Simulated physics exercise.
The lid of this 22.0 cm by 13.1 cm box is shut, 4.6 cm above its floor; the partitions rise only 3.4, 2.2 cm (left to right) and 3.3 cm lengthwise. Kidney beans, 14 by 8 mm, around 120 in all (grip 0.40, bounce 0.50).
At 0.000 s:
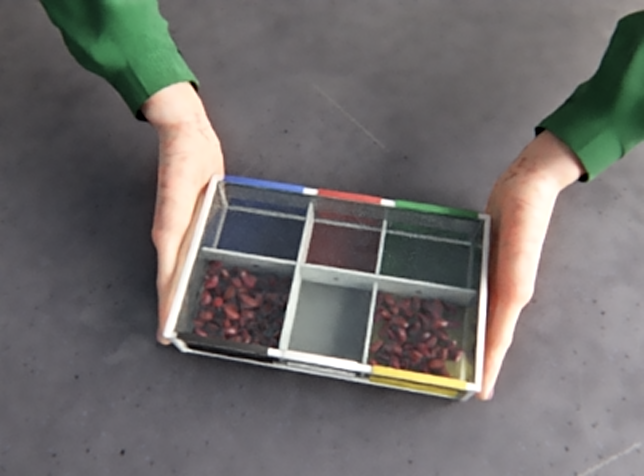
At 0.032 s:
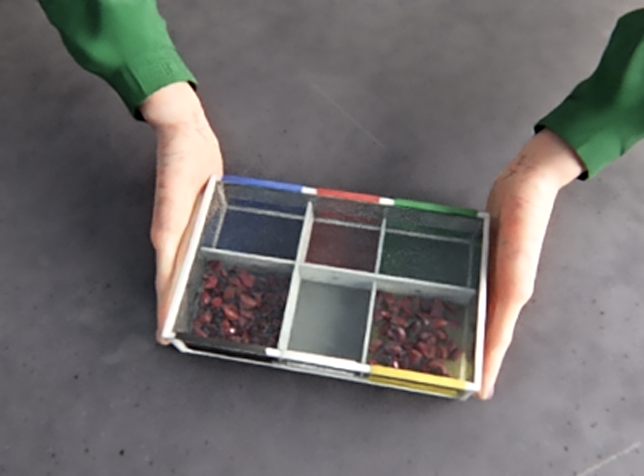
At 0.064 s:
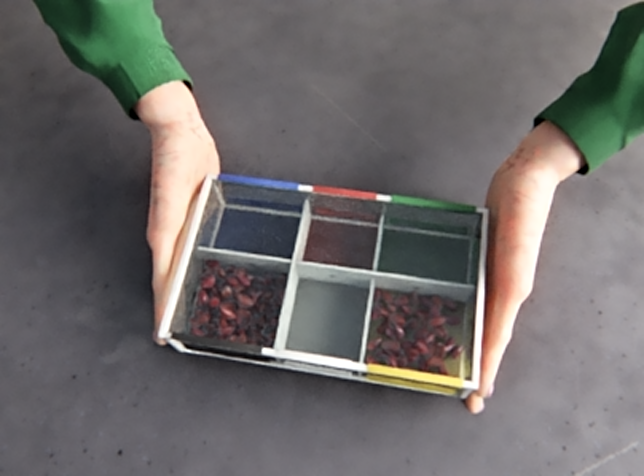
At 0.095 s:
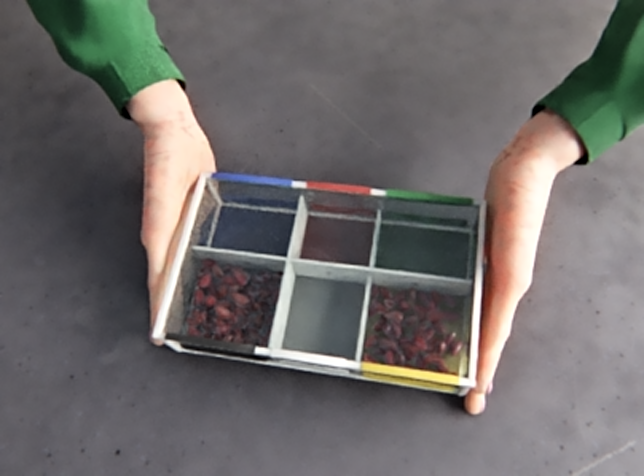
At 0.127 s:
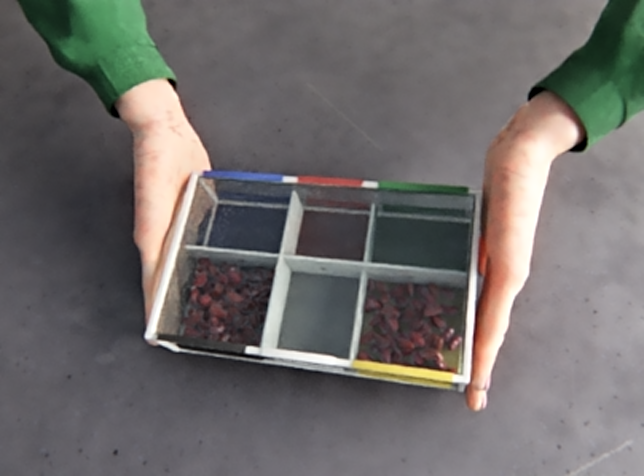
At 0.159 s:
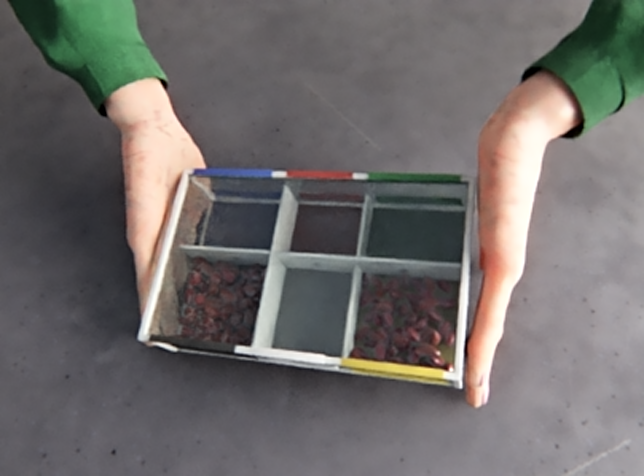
The clip opens on two hands in green sleeves holding a clear, six-compartment box with coloured edges above a grey surface, dark red beans filling the two front corner compartments. The hands tilt the box slightly and shift it a little to the left, while the beans stay in their compartments.
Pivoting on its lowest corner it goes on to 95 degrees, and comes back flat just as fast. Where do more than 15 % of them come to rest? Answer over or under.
Red: Under, blue: Under, green: Under, yellow: Under, white: Over, black: Over.
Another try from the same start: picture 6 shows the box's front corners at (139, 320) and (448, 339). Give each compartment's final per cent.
Red 0, blue 10, green 0, yellow 0, white 15, black 70.
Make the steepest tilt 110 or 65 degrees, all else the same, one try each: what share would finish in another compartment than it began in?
About 40 and 15 per cent.
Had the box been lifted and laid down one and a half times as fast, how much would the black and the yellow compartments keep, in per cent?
In that case black 70, yellow 0.
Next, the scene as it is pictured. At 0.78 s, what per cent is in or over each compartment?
Red 0; blue 0; green 0; yellow 25; white 15; black 60.
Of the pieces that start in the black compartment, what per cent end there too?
About 100 per cent.
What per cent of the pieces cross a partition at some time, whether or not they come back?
Roughly 35 per cent.
After 0.78 s, tilt 95 degrees; yellow 25 %, white 15 %, black 60 %.
After 1.19 s, tilt 41 degrees; yellow 5 %, white 25 %, black 70 %.
After 1.68 s, tilt 0 degrees; yellow 5 %, white 25 %, black 70 %.
At rest (2.2 s), red 0 %, blue 0 %, green 0 %, yellow 5 %, white 25 %, black 70 %.
